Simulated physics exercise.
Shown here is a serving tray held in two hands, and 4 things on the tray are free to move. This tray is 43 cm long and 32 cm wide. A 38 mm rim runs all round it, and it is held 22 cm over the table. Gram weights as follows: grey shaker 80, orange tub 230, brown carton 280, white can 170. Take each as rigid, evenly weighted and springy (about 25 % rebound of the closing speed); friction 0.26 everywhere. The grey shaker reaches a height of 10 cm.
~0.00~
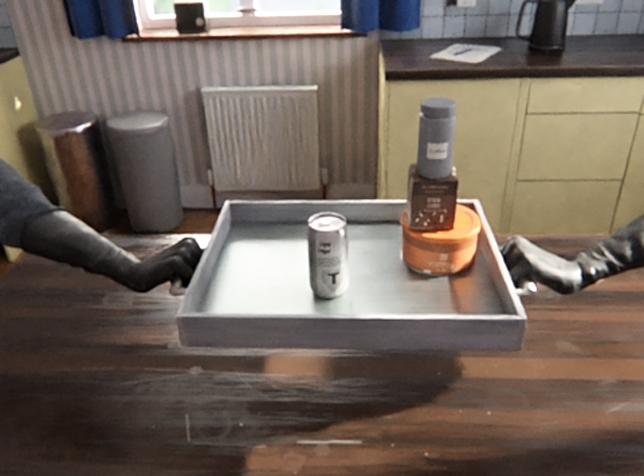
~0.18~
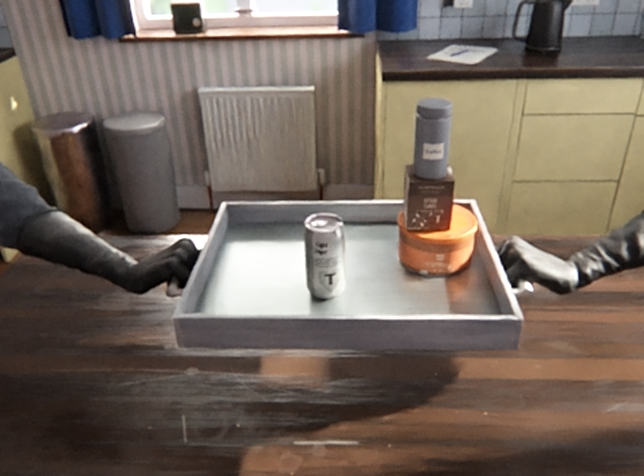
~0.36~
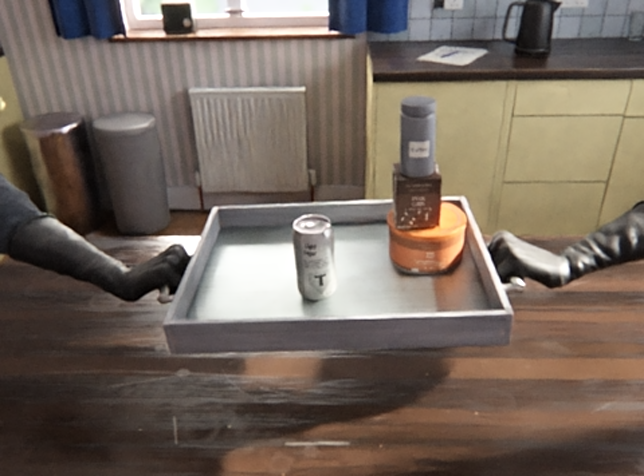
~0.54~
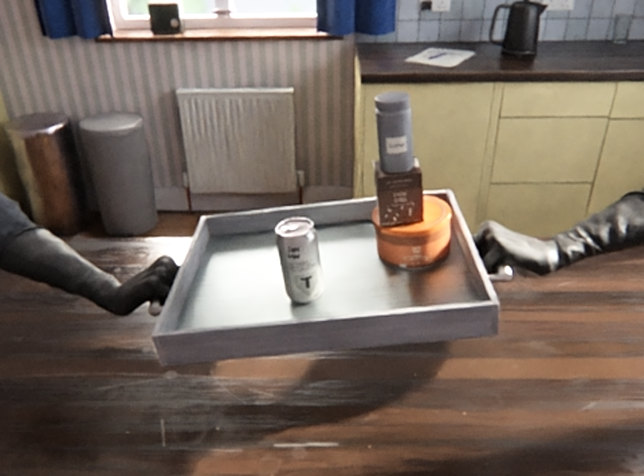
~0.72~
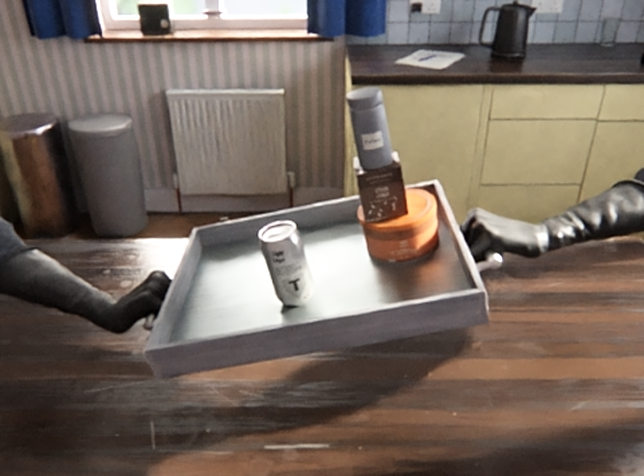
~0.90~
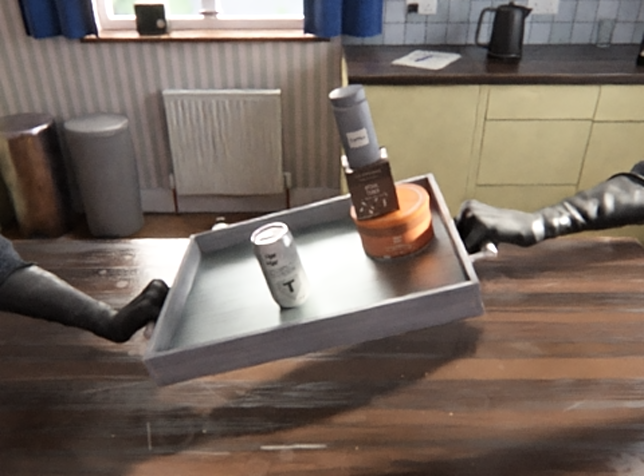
At first, two black-gloved hands hold a grey tray level above a wooden table, with a white can standing apart from a grey shaker stacked on a brown carton and orange tub. Then the tray tilts steadily, left side down, and the can and stack lean left with it.
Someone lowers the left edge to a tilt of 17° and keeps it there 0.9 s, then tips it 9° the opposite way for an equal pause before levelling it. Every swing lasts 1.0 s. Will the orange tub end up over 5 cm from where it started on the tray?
It changes position.
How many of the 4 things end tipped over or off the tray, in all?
I count 2.
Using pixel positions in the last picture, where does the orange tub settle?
About (272, 243).
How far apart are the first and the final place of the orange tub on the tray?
It ends about 21 centimetres from where it started.
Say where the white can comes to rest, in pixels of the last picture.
In the last view, its centre sits near (182, 262).
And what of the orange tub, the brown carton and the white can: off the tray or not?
Observed: Orange tub remains in bounds; brown carton remains in bounds; white can remains in bounds.
Around 1.50 s, tray tilted 17°, left edge down; orange tub shifted 7 cm near (351, 231); grey shaker tipped 19° against what carries it; brown carton tipped 8° against what carries it.
Around 1.80 s, tray tilted 17°, left edge down; orange tub shifted 9 cm near (337, 235); brown carton on its side; grey shaker tipped 25° against what carries it.
Around 2.50 s, tray tilted 4°, left edge down; grey shaker now off the tray; orange tub shifted 21 cm near (270, 246); brown carton on its side.
Finally (5.3 s), off the tray, grey shaker; on their side or leaning hard on the tray, brown carton; not toppled but over 5 cm from the start, orange tub and white can. Final places as that camera would see them, orange tub near (272, 243).
